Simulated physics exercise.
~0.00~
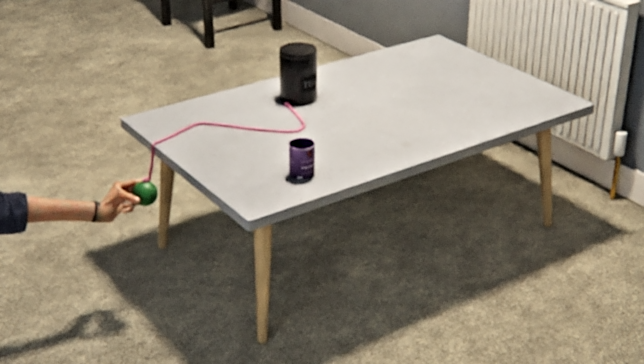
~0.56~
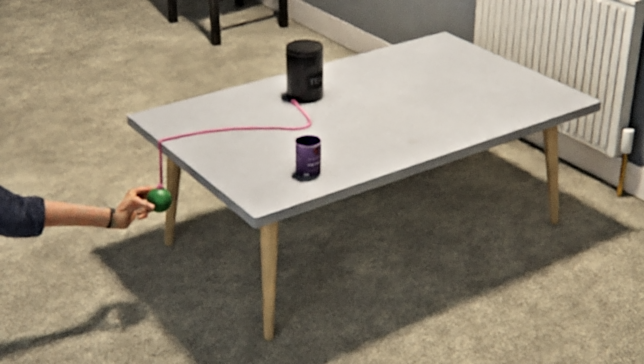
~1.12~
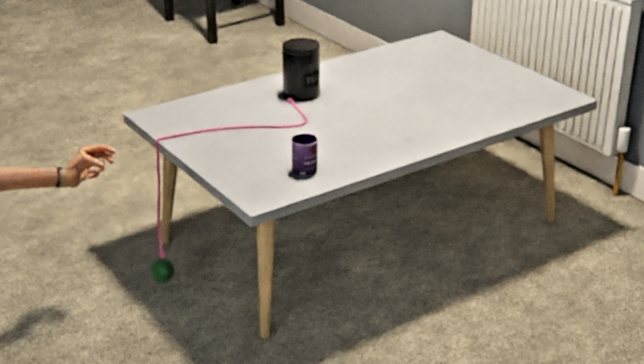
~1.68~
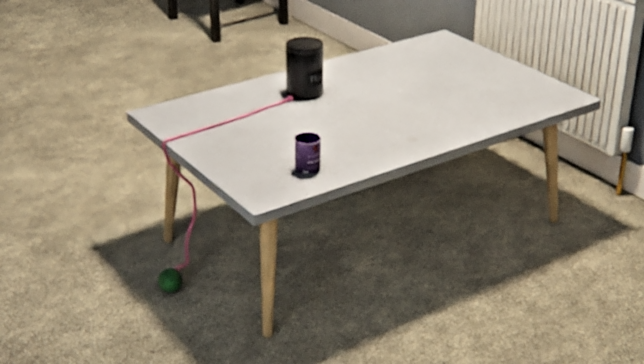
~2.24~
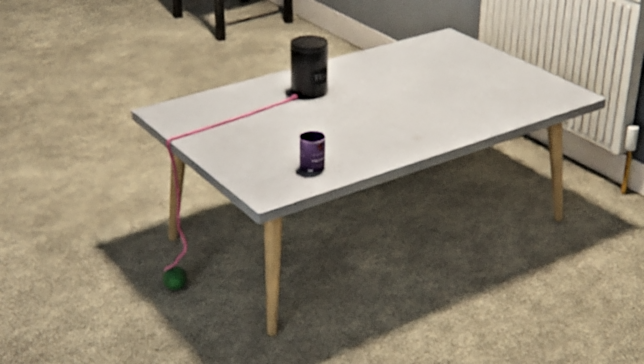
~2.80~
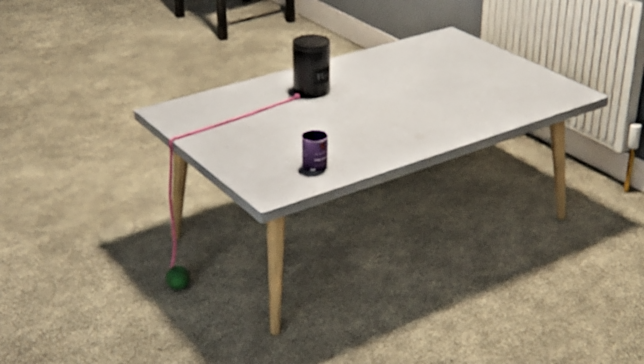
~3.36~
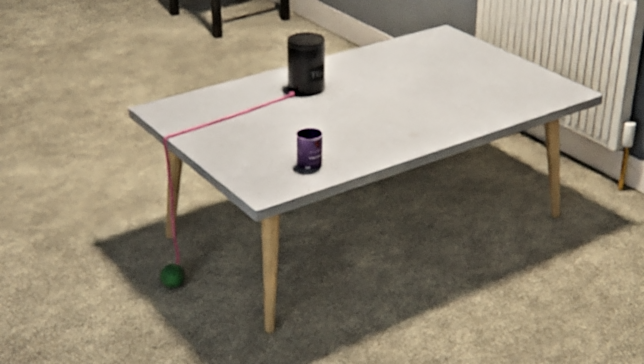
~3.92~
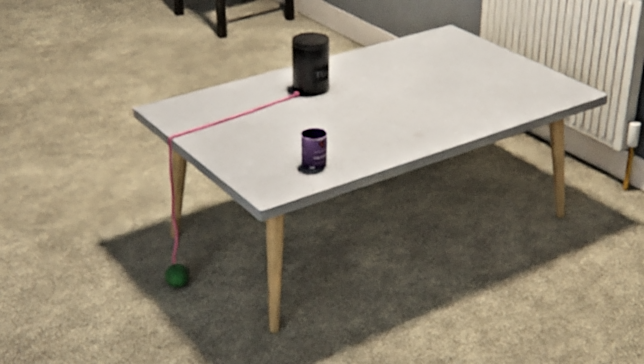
A green ball on a pink cord, held beside a table by a hand, dropped to the floor once the hand let go and drew back. The cord pulled straight across the tabletop, while the black canister and purple cup stayed where they were.
